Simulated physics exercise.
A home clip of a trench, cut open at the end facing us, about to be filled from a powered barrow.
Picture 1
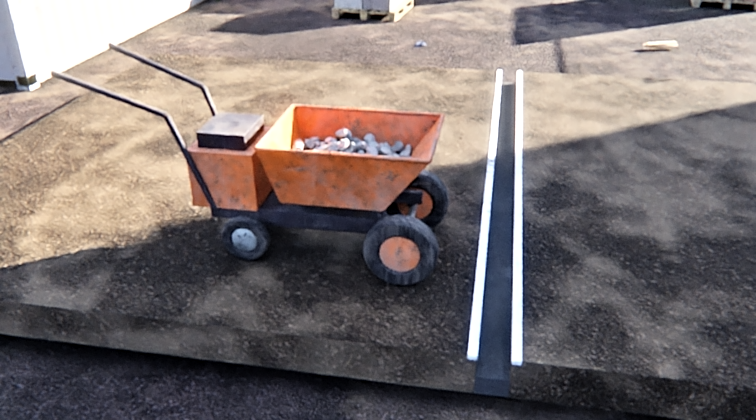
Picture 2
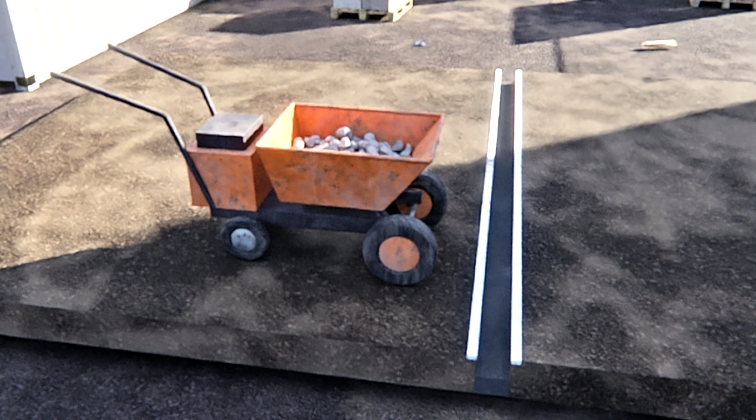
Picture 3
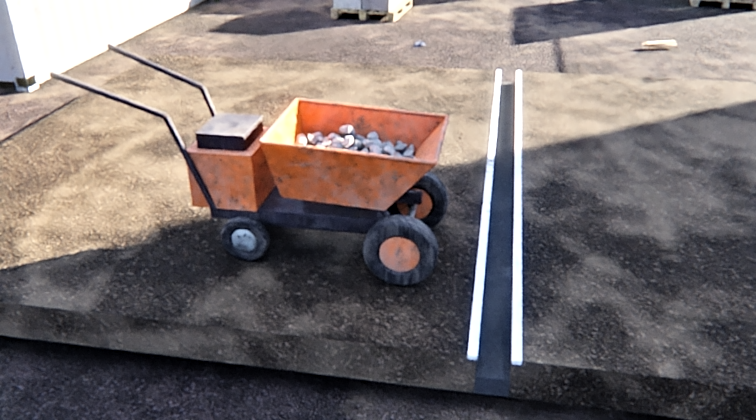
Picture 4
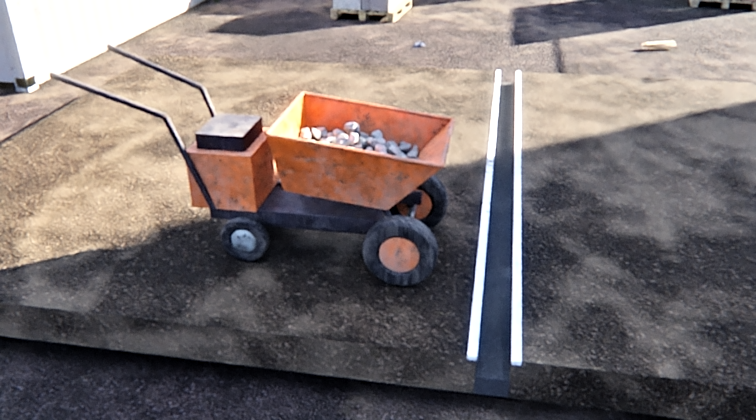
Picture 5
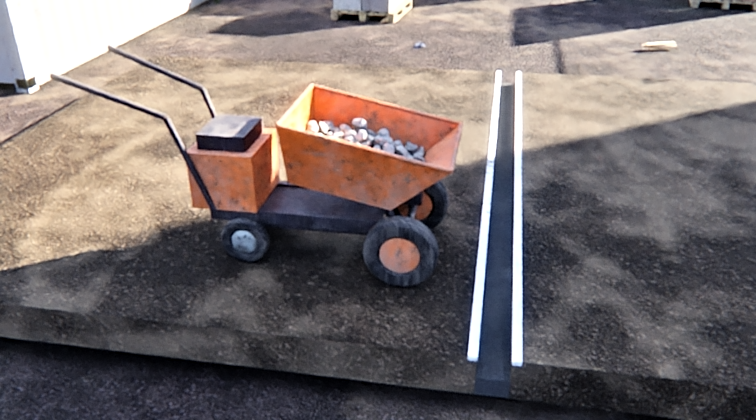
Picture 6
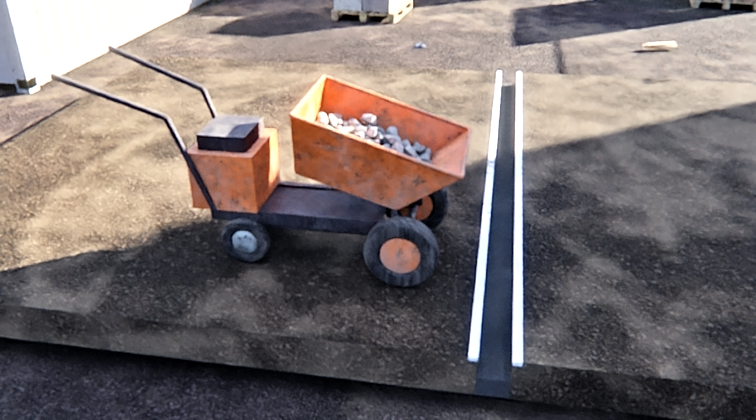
The orange skip of a small barrow, loaded with broken stones, sat level at first, then slowly tilted toward the narrow trench on the right while the wheels and handles stayed still.
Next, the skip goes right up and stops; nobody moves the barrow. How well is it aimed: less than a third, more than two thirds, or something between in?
The trench ends with under a third of it.
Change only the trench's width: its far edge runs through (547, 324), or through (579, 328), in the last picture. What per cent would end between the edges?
Near 70 % and 100 %.
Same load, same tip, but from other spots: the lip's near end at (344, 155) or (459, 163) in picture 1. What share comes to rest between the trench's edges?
About 30 and 0 per cent.
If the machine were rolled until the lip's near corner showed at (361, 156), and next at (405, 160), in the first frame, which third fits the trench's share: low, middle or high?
In turn: The middle third; in the middle band.
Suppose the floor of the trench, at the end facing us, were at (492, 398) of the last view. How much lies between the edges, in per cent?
Roughly 20 in a hundred.
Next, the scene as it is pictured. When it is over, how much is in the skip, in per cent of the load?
Some 10 per cent.
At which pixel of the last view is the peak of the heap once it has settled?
Near (539, 250).
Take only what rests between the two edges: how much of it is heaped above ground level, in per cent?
About 15 per cent.
Shortly afterwards, skip tipped steeply; the whole lot in the skip.
Next, skip tipped right over; the bulk in the skip; only a few in or heaped over the trench; near a quarter beyond it.
Some moments later, skip tipped right over; near a quarter in the skip; a little in or heaped over the trench; near two thirds beyond it.
In the end, skip tipped right over; a little in the skip; near a quarter in or heaped over the trench; near two thirds beyond it.
